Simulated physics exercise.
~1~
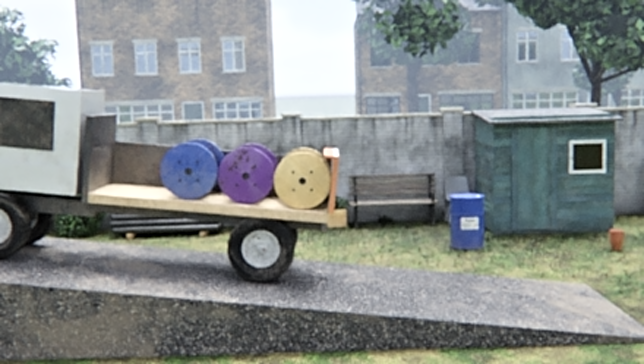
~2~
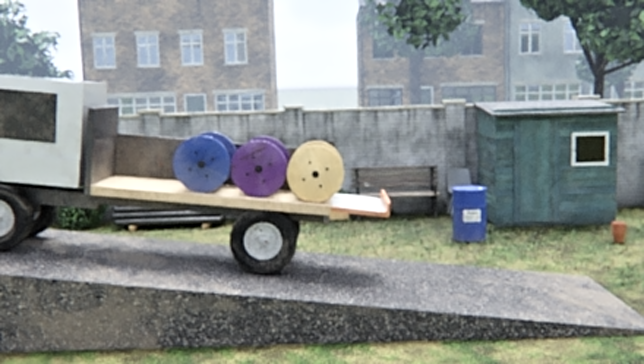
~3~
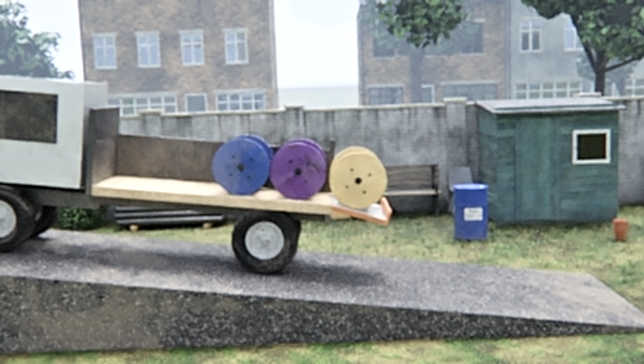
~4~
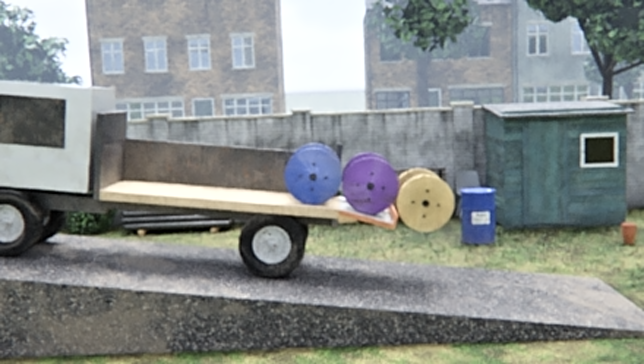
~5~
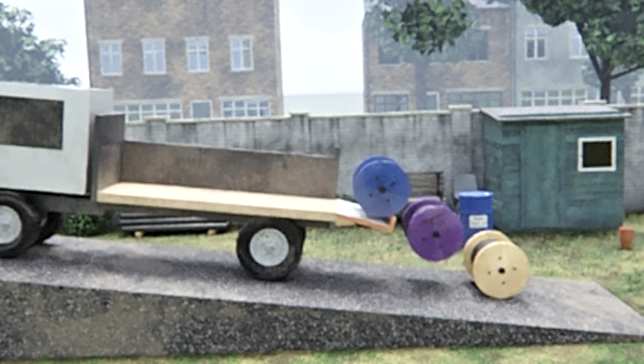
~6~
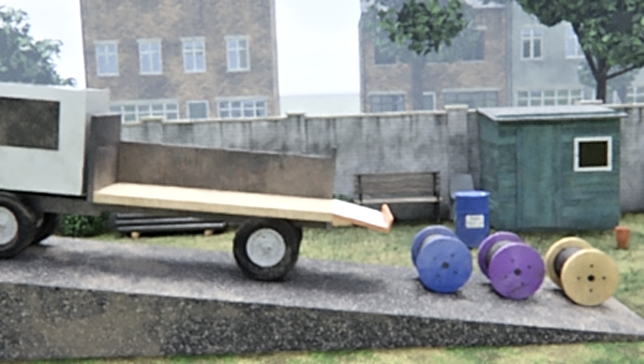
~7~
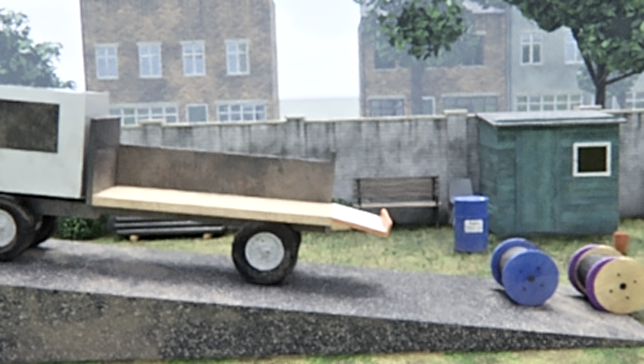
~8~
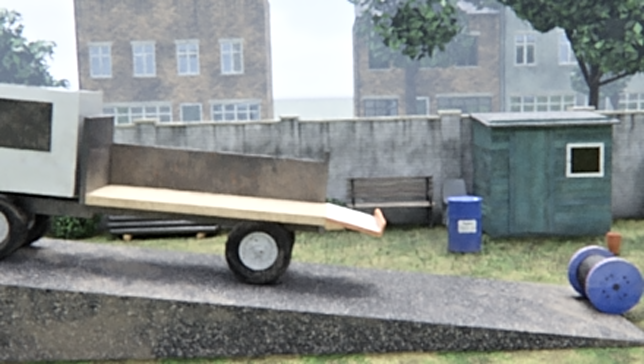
Three cable reels roll off a truck's lowered tailgate and down the slope to the right.
